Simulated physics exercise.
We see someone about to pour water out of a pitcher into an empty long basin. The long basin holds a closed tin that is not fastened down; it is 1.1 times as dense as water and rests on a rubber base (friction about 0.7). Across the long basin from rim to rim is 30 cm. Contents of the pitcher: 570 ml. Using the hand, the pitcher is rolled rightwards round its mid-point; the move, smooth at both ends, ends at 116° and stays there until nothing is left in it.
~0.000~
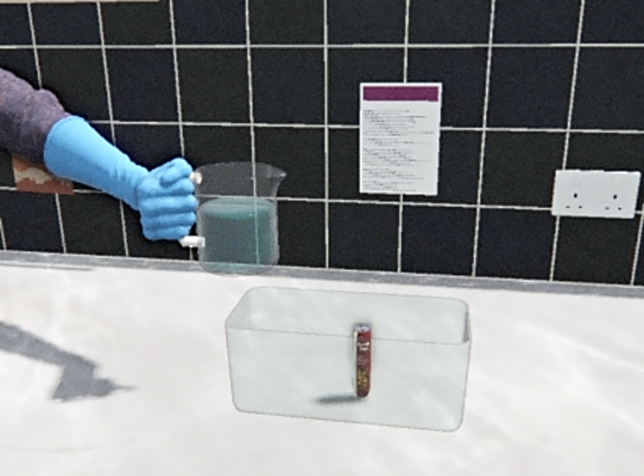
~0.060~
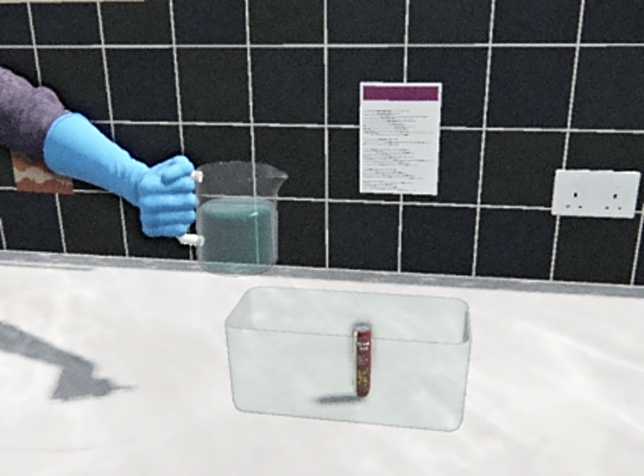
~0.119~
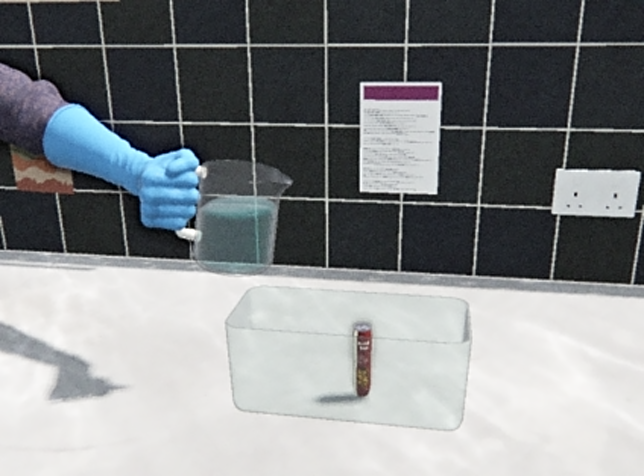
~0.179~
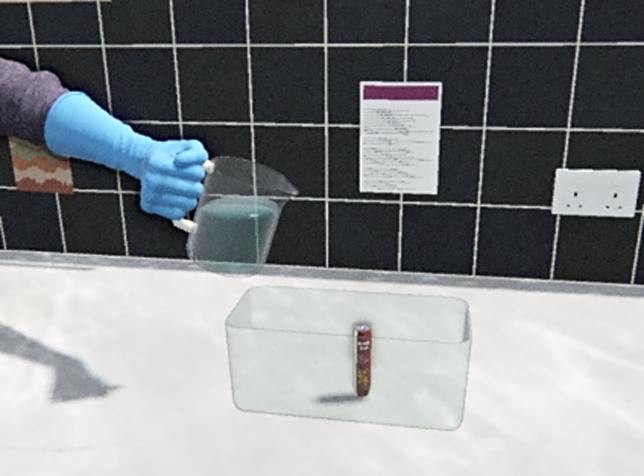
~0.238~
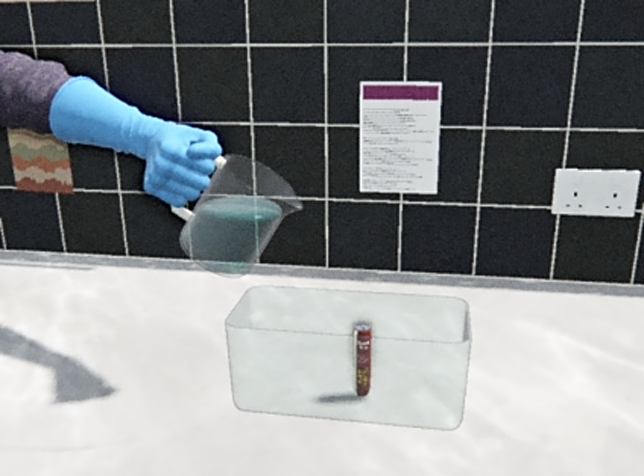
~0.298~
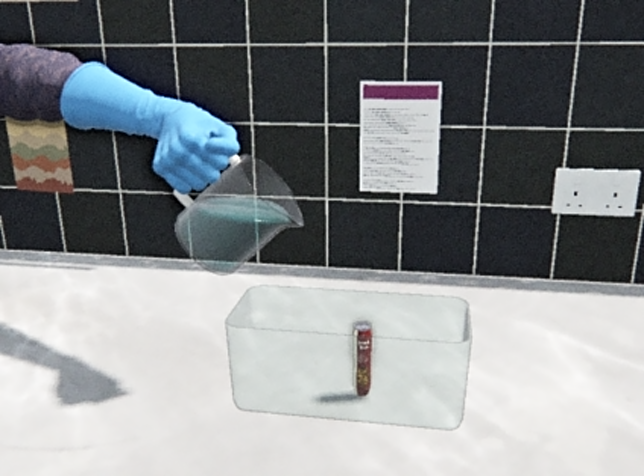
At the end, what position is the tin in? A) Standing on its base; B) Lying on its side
The answer is A.
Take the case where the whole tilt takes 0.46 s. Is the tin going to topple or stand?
Then it holds its balance.
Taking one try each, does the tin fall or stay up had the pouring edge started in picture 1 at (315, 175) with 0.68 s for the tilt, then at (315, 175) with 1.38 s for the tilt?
Try 1: Tipped over; try 2: Tipped over.
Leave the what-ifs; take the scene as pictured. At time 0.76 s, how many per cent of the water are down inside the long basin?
Reading: Approx. 82 %.
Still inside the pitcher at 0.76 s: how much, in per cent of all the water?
Close to 10 percent of the whole amount.
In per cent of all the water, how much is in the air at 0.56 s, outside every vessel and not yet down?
Share: Roughly 26 per cent.
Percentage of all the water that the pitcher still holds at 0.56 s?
Portion remaining: Approx. 56 per cent.
By 0.56 s the tilt is 108° and 56 per cent is still to pour; the tin stands where it began.
By 0.76 s the tilt is 116° and 10 per cent is still to pour; the tin stands 1 cm from where it began.
By 0.96 s the tilt is 116° and 0 per cent is still to pour; the tin stands 1 cm from where it began.
By 1.18 s the tilt is 116° and 0 per cent is still to pour; the tin stands 1 cm from where it began.
At rest the tin stands 1 cm from where it began.
